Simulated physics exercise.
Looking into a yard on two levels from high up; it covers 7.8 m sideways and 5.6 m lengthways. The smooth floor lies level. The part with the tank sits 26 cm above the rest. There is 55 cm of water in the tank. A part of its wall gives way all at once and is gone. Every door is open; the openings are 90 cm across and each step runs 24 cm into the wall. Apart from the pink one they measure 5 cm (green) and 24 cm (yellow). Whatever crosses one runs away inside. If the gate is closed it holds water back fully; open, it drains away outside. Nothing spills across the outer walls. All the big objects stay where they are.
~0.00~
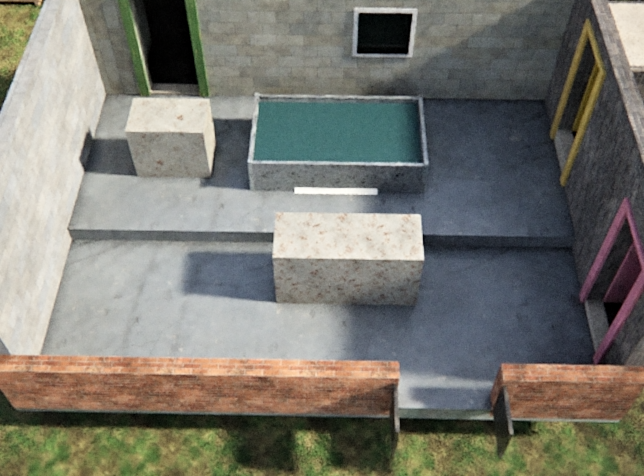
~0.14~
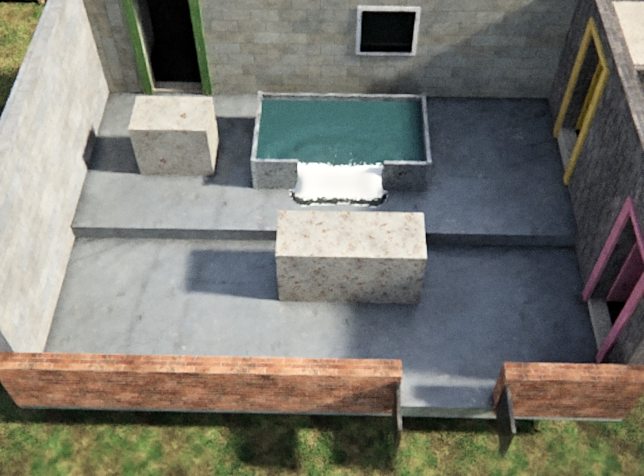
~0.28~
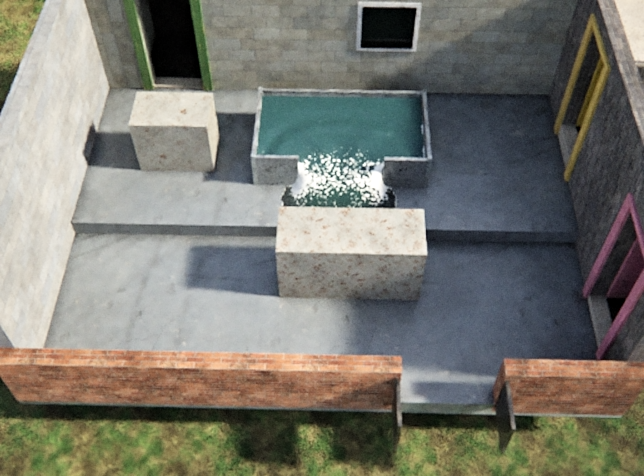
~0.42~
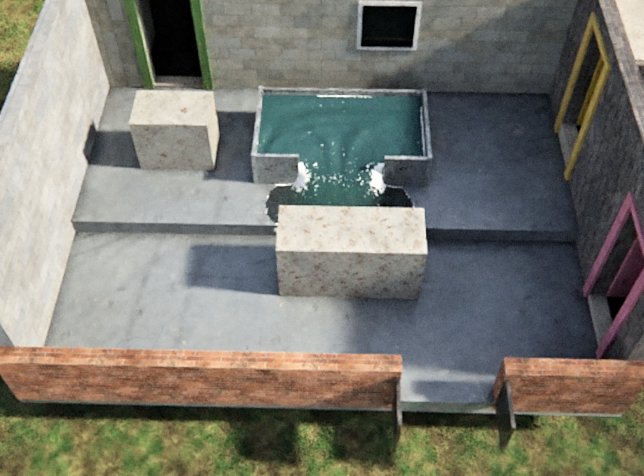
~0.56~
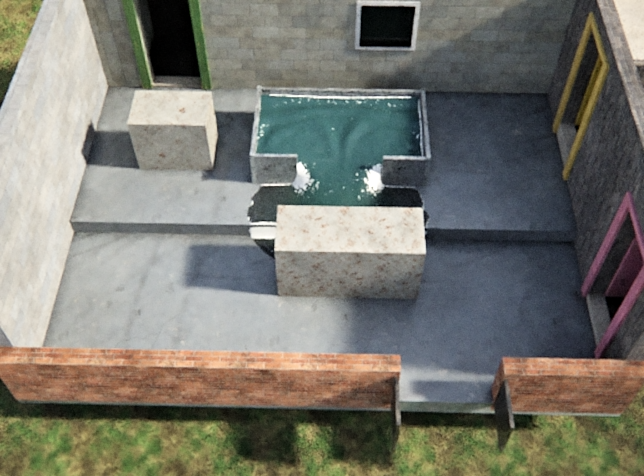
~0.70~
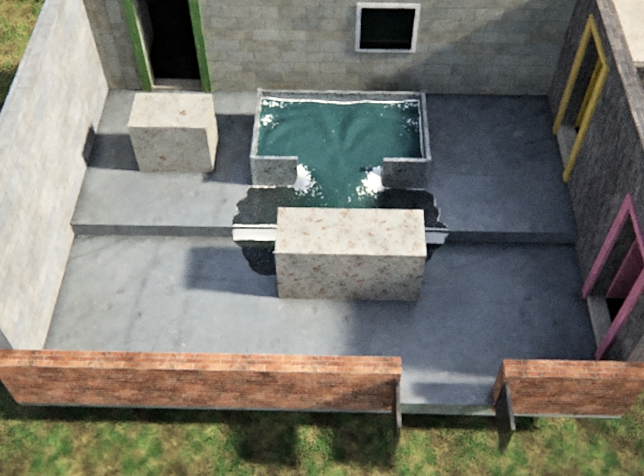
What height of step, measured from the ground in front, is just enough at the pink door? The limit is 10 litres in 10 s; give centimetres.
About 17 cm.
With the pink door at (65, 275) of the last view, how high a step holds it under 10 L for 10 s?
About 16 cm.
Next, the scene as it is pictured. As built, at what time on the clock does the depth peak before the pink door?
Around 2.4 s.
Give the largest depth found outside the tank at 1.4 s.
Roughly 59 cm.
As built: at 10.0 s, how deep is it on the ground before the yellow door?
Some 0.0 cm.
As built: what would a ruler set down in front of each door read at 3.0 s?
In cm: Pink 17, green 0, yellow 0.
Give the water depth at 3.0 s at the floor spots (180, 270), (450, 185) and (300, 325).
Roughly 4, 0 and 0 cm, in turn.
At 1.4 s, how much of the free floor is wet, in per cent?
Some 10 per cent of it.
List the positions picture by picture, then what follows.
Still water, 55 cm deep, in the tank at (338, 132); the pink door at (611, 291) is dry, in the first frame.
Water pours out at (341, 178) and has run 0.3 m, to a hidden place; about 8 cm deep outside, 55 cm at the back, in the second frame.
The gap is at (341, 177), the front 0.7 m out at a hidden place; the back of the tank holds 55 cm, in the third frame.
The front is at a hidden place, 1.2 m from the gap at (341, 176); 2.0 m2 of floor is wet, 51 cm left at the back, in the fourth frame.
The gap is at (340, 176), the front 1.3 m out at a hidden place; the back of the tank holds 46 cm, in the fifth frame.
Water pours out at (340, 177) and has run 1.6 m, to (264, 268); about 9 cm deep outside, 47 cm at the back; 2.6 m in a straight line remain to the pink door at (613, 287), in the sixth frame.
After 1.4 s water covers 10 % of the floor, deepest (59 cm) near (339, 247); it has not reached the pink door.
After 3.0 s water covers 35 % of the floor, deepest (44 cm) near (328, 247); 17 cm at the pink door, 22 litres in over its 11 cm step.
After 10.0 s water covers 50 % of the floor, deepest (15 cm) near (77, 368); 9 cm at the pink door, 65 litres in over its 11 cm step.
At the pink door as built, the water arrived by 2.0 s and peaked near 19 cm at 2.4 s.
With a step of 14 cm, 29 litres would have come in within the 10 s; with 18.5 cm, 5 litres. So under 10 litres takes about 17 cm.
